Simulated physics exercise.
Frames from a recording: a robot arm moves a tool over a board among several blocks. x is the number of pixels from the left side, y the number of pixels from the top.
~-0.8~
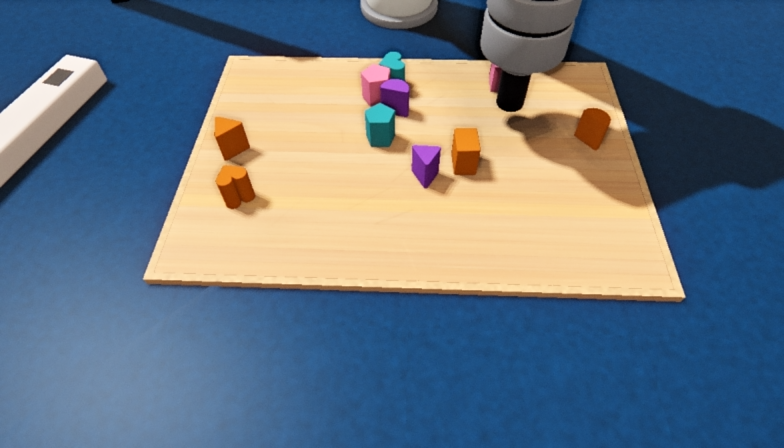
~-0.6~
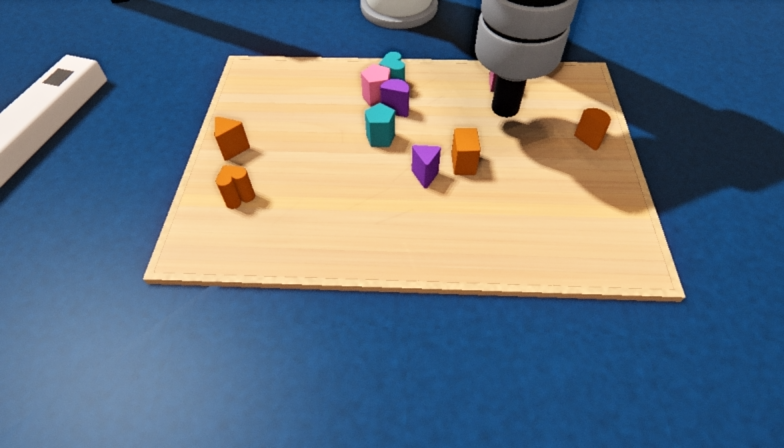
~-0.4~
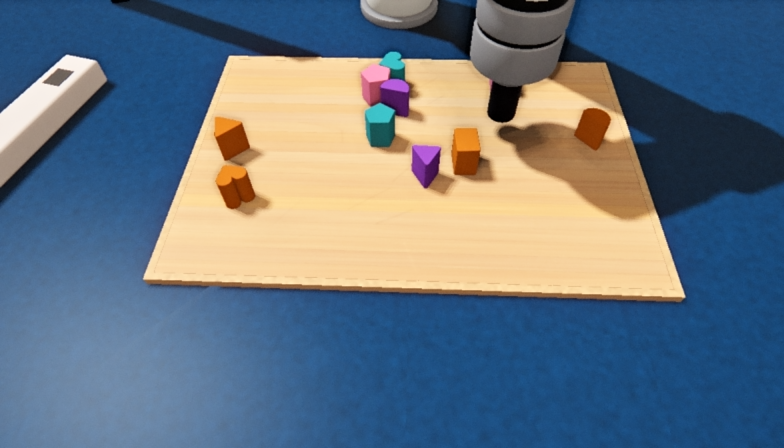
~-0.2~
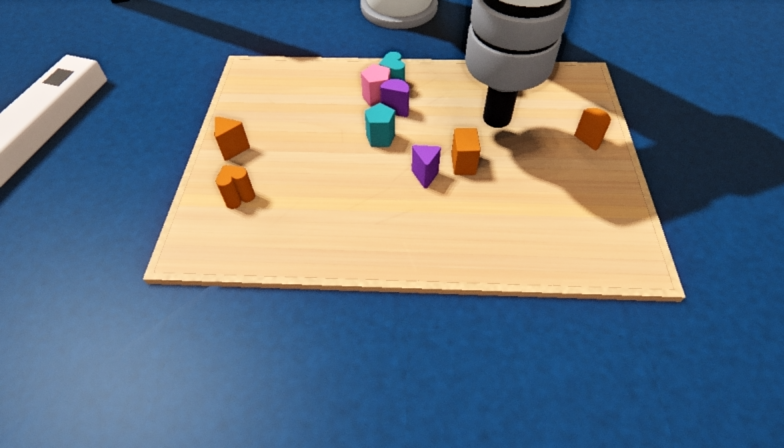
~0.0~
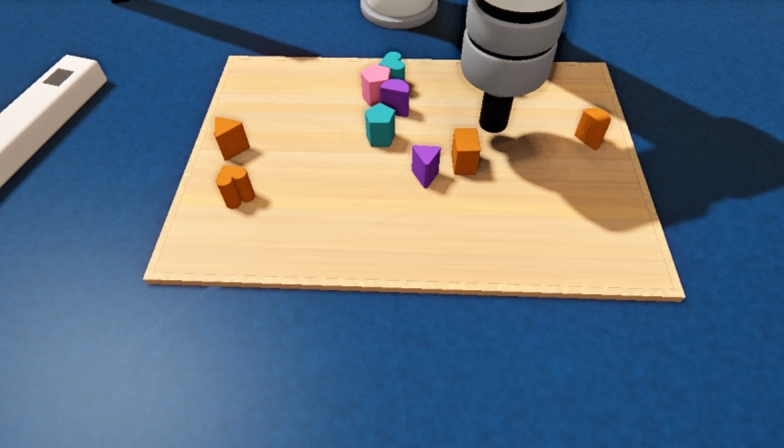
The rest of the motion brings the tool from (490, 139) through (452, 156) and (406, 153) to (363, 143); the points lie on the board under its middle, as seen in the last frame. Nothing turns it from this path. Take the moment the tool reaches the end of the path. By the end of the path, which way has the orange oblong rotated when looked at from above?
Answer: Against the clock.
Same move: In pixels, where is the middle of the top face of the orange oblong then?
I'd guess (447, 153).
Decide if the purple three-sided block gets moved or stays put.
It travels a centimetre or more.
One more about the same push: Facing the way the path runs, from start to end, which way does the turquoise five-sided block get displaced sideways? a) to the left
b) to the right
Answer: B.
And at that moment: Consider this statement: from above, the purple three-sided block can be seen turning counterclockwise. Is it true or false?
False - the claim does not hold.
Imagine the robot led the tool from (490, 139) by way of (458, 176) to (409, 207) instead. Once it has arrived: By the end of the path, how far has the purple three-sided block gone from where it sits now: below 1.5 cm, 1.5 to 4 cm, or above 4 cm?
Of the three bands, it's over 4 cm.
On the path given first. One third of the way, tool (454, 142); purple three-sided block (419, 157), turned 20° clockwise; orange oblong (452, 153), turned 50° anticlockwise.
Two thirds of the way, tool (406, 139); purple three-sided block (417, 160), turned 50° clockwise; orange oblong (447, 153), turned 80° anticlockwise.
At the end, tool (362, 128); turquoise five-sided block (356, 99), turned 75° clockwise; purple half-round block unmoved; purple three-sided block (417, 160), turned 50° clockwise; orange oblong (447, 153), turned 80° anticlockwise.
